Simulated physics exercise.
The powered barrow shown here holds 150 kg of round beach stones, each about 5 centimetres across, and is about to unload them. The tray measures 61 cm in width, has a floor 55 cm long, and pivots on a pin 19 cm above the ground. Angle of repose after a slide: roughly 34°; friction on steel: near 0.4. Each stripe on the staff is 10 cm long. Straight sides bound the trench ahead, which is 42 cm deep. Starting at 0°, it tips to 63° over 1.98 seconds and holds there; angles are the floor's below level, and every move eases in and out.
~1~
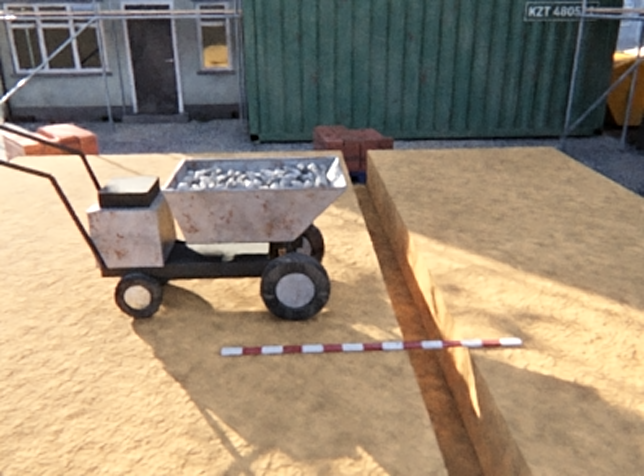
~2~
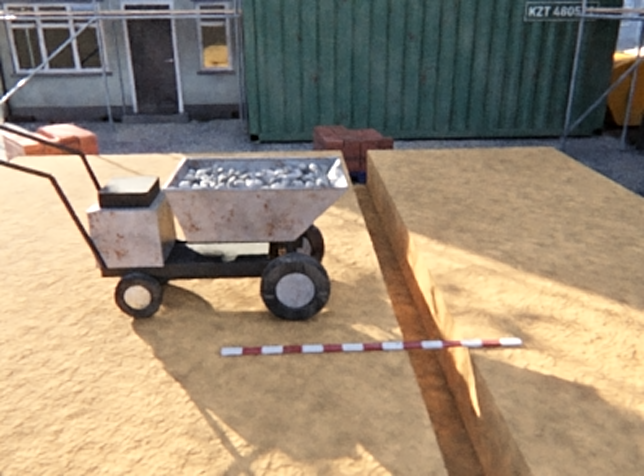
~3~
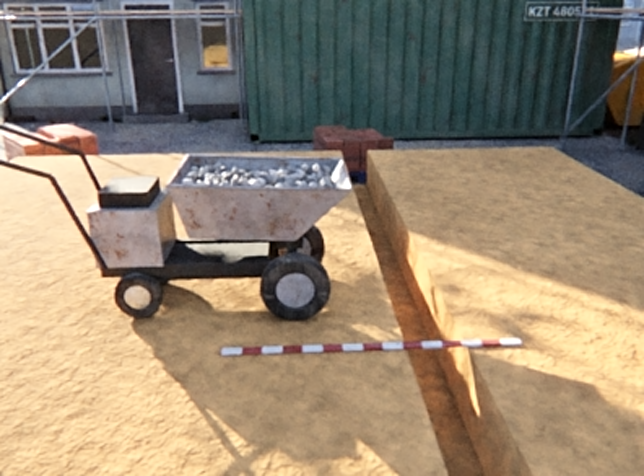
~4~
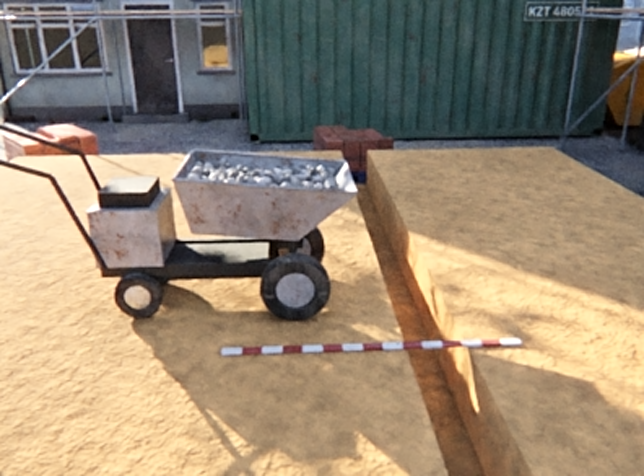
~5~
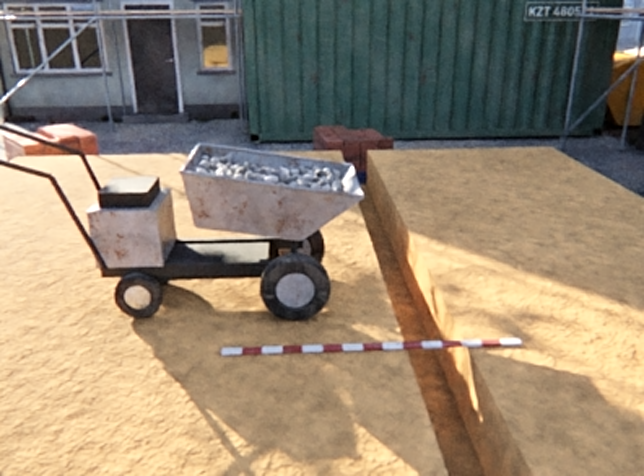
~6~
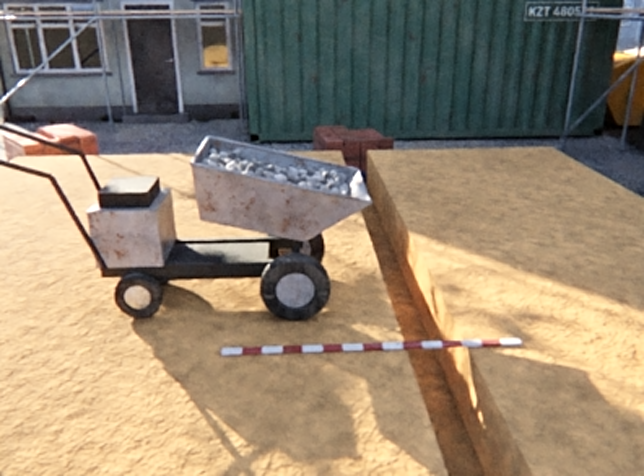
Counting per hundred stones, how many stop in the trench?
Some 72.
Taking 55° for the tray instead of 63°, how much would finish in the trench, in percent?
The trench would hold about 70% of it.
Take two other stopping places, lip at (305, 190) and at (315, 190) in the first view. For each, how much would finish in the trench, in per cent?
I'd say some 95 per cent and some 100 per cent.
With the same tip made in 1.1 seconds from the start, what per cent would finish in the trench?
About 65 percent, I'd say.
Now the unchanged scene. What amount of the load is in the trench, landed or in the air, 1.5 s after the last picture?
Some 35 per cent.
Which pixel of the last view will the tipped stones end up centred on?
Resting centre: About (422, 334).
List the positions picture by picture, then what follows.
In the first frame, lip at (347, 188), floor tilted 0°, highest stones at (285, 175).
In the second frame, lip at (348, 188), floor tilted 1°, highest stones at (286, 175).
In the third frame, lip at (352, 190), floor tilted 3°, highest stones at (241, 173).
In the fourth frame, lip at (357, 193), floor tilted 5°, highest stones at (207, 169).
In the fifth frame, lip at (364, 197), floor tilted 9°, highest stones at (210, 164).
In the sixth frame, lip at (372, 203), floor tilted 14°, highest stones at (218, 157).
Then, 0.9 s after the last picture the floor is at 53°, 98 % in the tray, 2 % in the trench; the foremost stones are at (423, 268).
Then, 1.5 s after the last picture the floor is at 63°, 44 % in the tray, 36 % in the trench, 20 % past the trench; the foremost stones are at (518, 290).
Then, 1.8 s after the last picture the floor is at 63°, 21 % in the tray, 51 % in the trench, 28 % past the trench; the foremost stones are at (571, 290).
Then, 3.8 s after the last picture the floor is at 63°, 0 % in the tray, 72 % in the trench, 28 % past the trench; the foremost stones are at (589, 284).
